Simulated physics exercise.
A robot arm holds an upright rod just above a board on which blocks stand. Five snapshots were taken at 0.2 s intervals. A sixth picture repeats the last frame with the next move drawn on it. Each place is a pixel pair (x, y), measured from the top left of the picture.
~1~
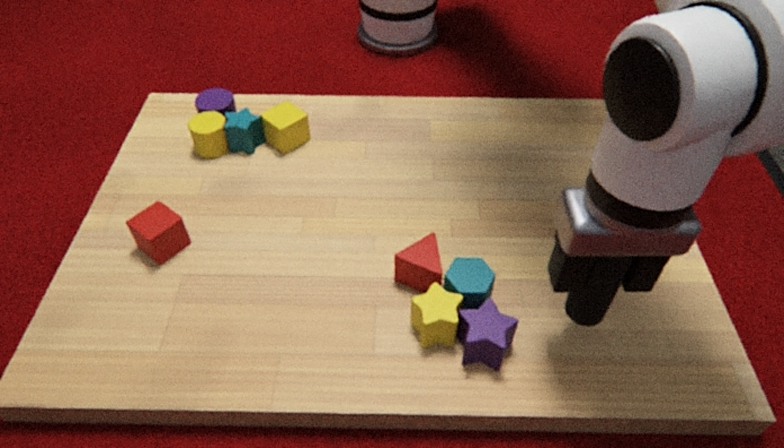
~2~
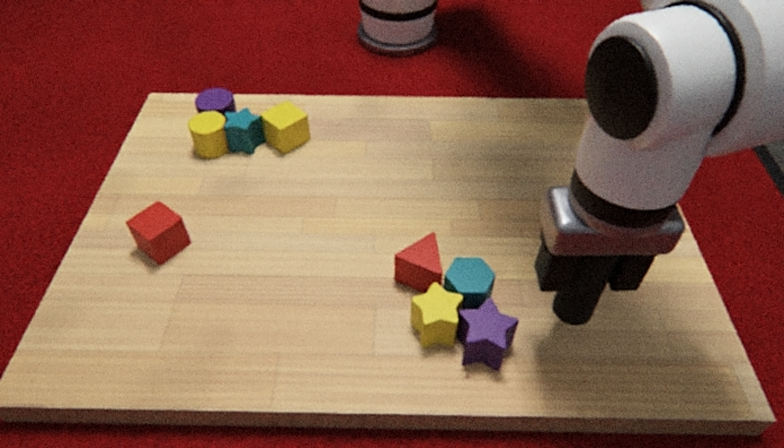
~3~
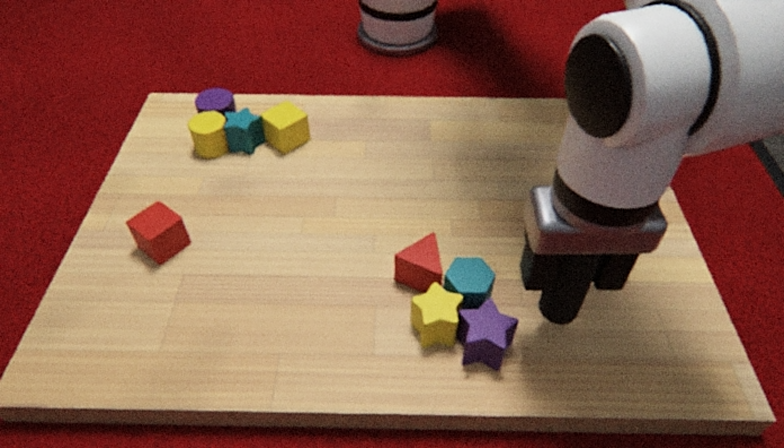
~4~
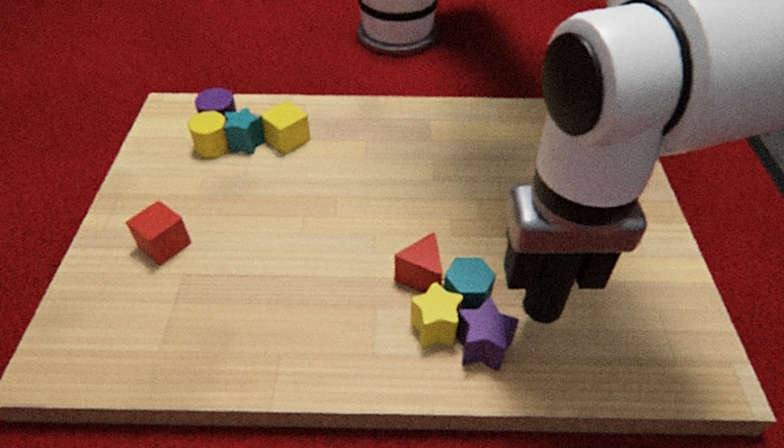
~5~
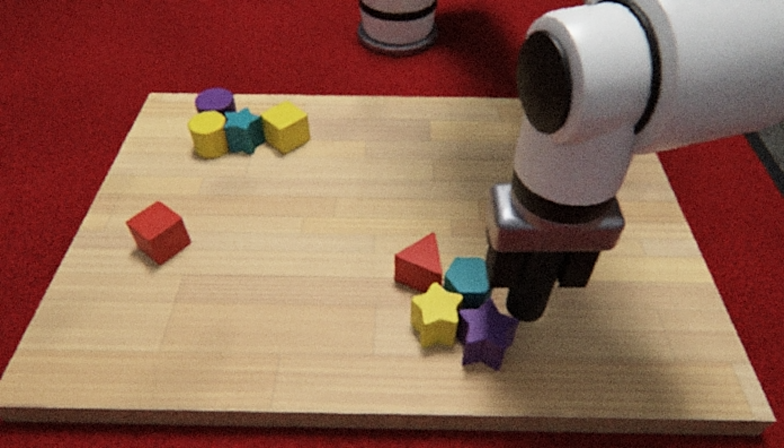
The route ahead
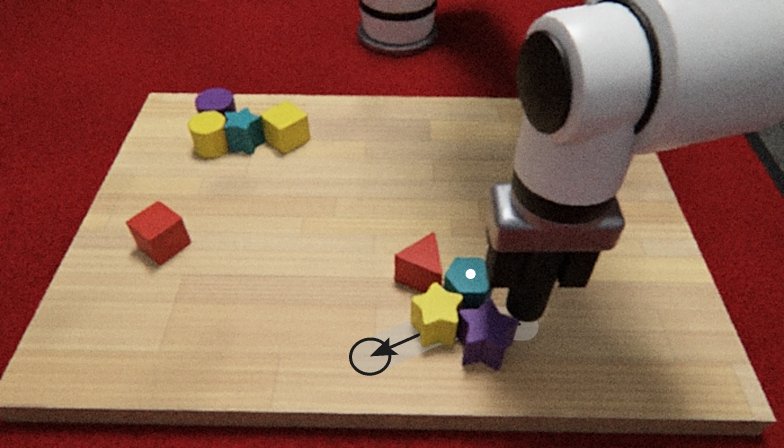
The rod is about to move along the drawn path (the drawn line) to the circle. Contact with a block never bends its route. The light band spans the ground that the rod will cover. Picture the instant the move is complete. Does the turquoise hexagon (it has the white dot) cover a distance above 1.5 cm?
Yes, it checks out.
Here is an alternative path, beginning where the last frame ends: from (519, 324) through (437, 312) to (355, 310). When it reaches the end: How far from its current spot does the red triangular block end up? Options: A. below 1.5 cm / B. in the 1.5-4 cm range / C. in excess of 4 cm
The one that fits is B, in the 1.5-4 cm range.
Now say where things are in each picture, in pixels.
In the first picture, tip of the rod at (584, 310), middles of tops, red triangular block at (424, 253), yellow star block at (438, 304), turquoise hexagon at (471, 274), purple star block at (488, 323).
In the second picture, rod at (572, 310), nothing pushed.
In the third picture, rod at (558, 309), nothing pushed.
In the fourth picture, rod at (542, 308), nothing pushed.
In the fifth picture, rod at (525, 306), red triangular block at (424, 253), yellow star block at (438, 304), turquoise hexagon at (471, 274), purple star block at (488, 323).
The line goes from (519, 324) via (467, 322) and (418, 335), ending at (370, 356); the dot is on the turquoise hexagon.
On the path given first. One third of the way, rod at (470, 304); red triangular block at (416, 251), turned 15° clockwise; yellow star block at (424, 309), turned 40° clockwise; turquoise hexagon at (453, 266), turned 40° clockwise; purple star block at (469, 332), turned 40° anticlockwise.
Two thirds of the way, rod at (418, 318); red triangular block at (415, 251), turned 20° clockwise; yellow star block at (380, 320), turned 45° clockwise; turquoise hexagon at (450, 265), turned 45° clockwise; purple star block at (456, 338), turned 85° anticlockwise.
At the end, rod at (369, 339); red triangular block at (415, 251), turned 20° clockwise; yellow star block at (328, 336), turned 55° clockwise; turquoise hexagon at (450, 265), turned 45° clockwise; purple star block at (456, 338), turned 85° anticlockwise.
